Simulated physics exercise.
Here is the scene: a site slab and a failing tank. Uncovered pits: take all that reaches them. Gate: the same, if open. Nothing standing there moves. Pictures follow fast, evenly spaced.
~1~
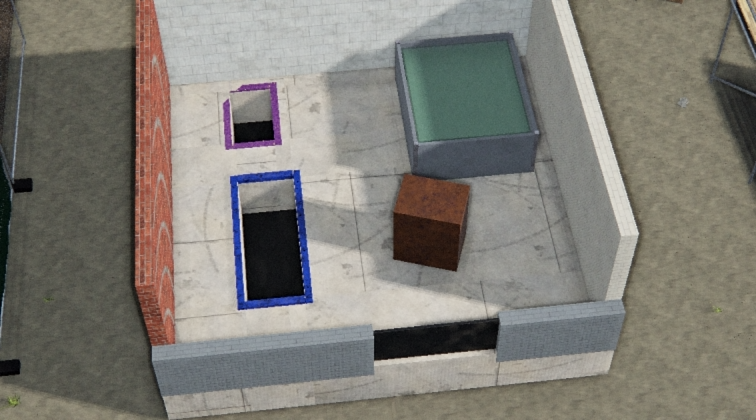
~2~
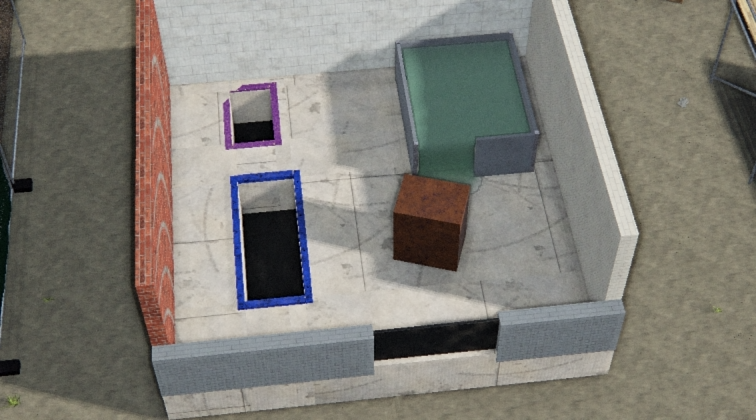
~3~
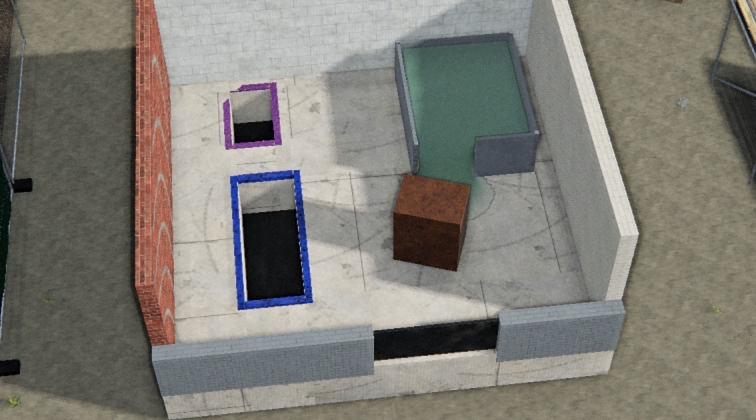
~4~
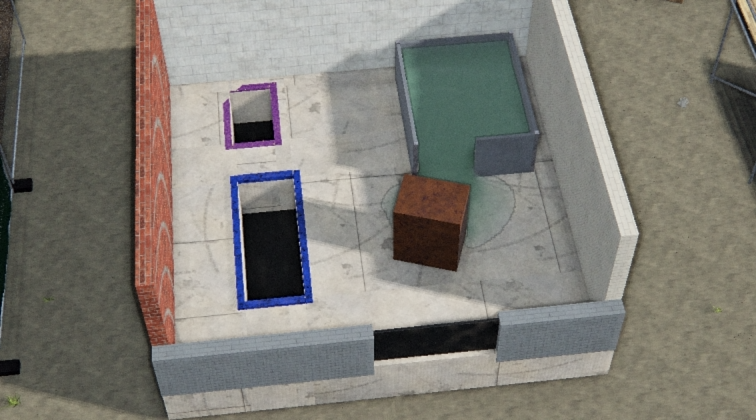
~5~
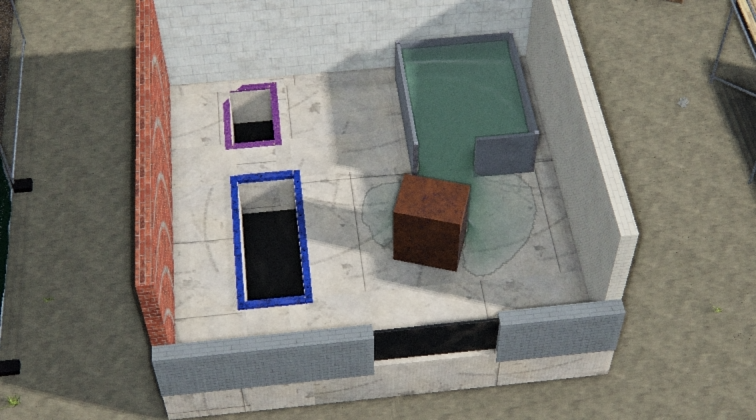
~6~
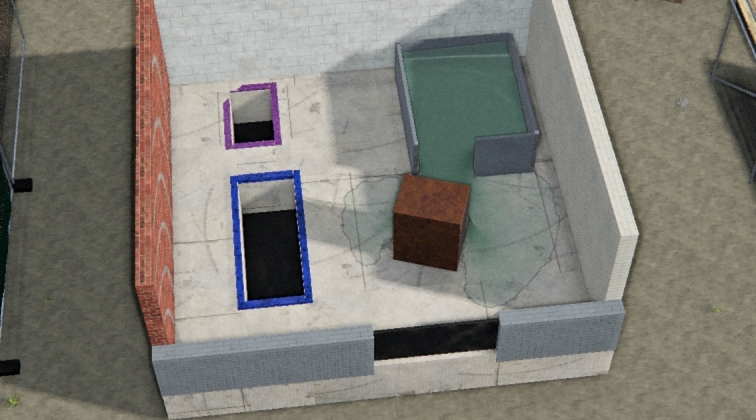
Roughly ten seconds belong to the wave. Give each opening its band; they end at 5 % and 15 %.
The gate drains a share short of five per cent; the blue pit drains a share exceeding fifteen per cent; the purple pit drains a share of five to fifteen per cent.
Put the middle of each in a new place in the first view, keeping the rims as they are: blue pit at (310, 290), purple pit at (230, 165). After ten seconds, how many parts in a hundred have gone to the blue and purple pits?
Per cent by pit - blue: 30 / purple: 12.
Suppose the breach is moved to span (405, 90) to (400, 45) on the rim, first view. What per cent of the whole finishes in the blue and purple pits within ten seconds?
Per cent: Blue 4, purple 60.
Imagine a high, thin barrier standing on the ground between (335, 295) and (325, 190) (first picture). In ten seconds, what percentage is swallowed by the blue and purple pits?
The blue pit gets 4 per cent and the purple pit gets 14 per cent.
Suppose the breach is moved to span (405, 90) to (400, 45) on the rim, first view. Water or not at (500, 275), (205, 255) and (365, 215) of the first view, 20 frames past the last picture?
Unsoaked, then soaked, then unsoaked.
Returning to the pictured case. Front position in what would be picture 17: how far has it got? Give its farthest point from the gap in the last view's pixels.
Somewhere about (289, 360).
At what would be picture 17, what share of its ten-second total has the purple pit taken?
That share would be near 0 %.
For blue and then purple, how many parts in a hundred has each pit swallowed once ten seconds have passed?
Estimates: 26 % and 8 %.
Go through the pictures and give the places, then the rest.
In the first picture, still water in the open tank at (465, 90).
In the second picture, water pours out at (445, 166) and has run to (477, 184).
In the third picture, the front is at (472, 214), out from the gap at (445, 167).
In the fourth picture, the front is at (477, 241), out from the gap at (445, 168).
In the fifth picture, the front is at (491, 269), out from the gap at (445, 167).
In the sixth picture, water pours out at (445, 167) and has run to (497, 301).
A moment on, water covers 30 % of the floor; the gate 0 %, the blue pit 1 %, the purple pit 0 %.
Next, water covers 45 % of the floor; the gate 0 %, the blue pit 5 %, the purple pit 0 %.
Then, water covers 60 % of the floor; the gate 0 %, the blue pit 11 %, the purple pit 1 %.
Later, water covers 80 % of the floor; the gate 0 %, the blue pit 20 %, the purple pit 3 %.
In the end, water covers 100 % of the floor; the gate 0 %, the blue pit 25 %, the purple pit 9 %.
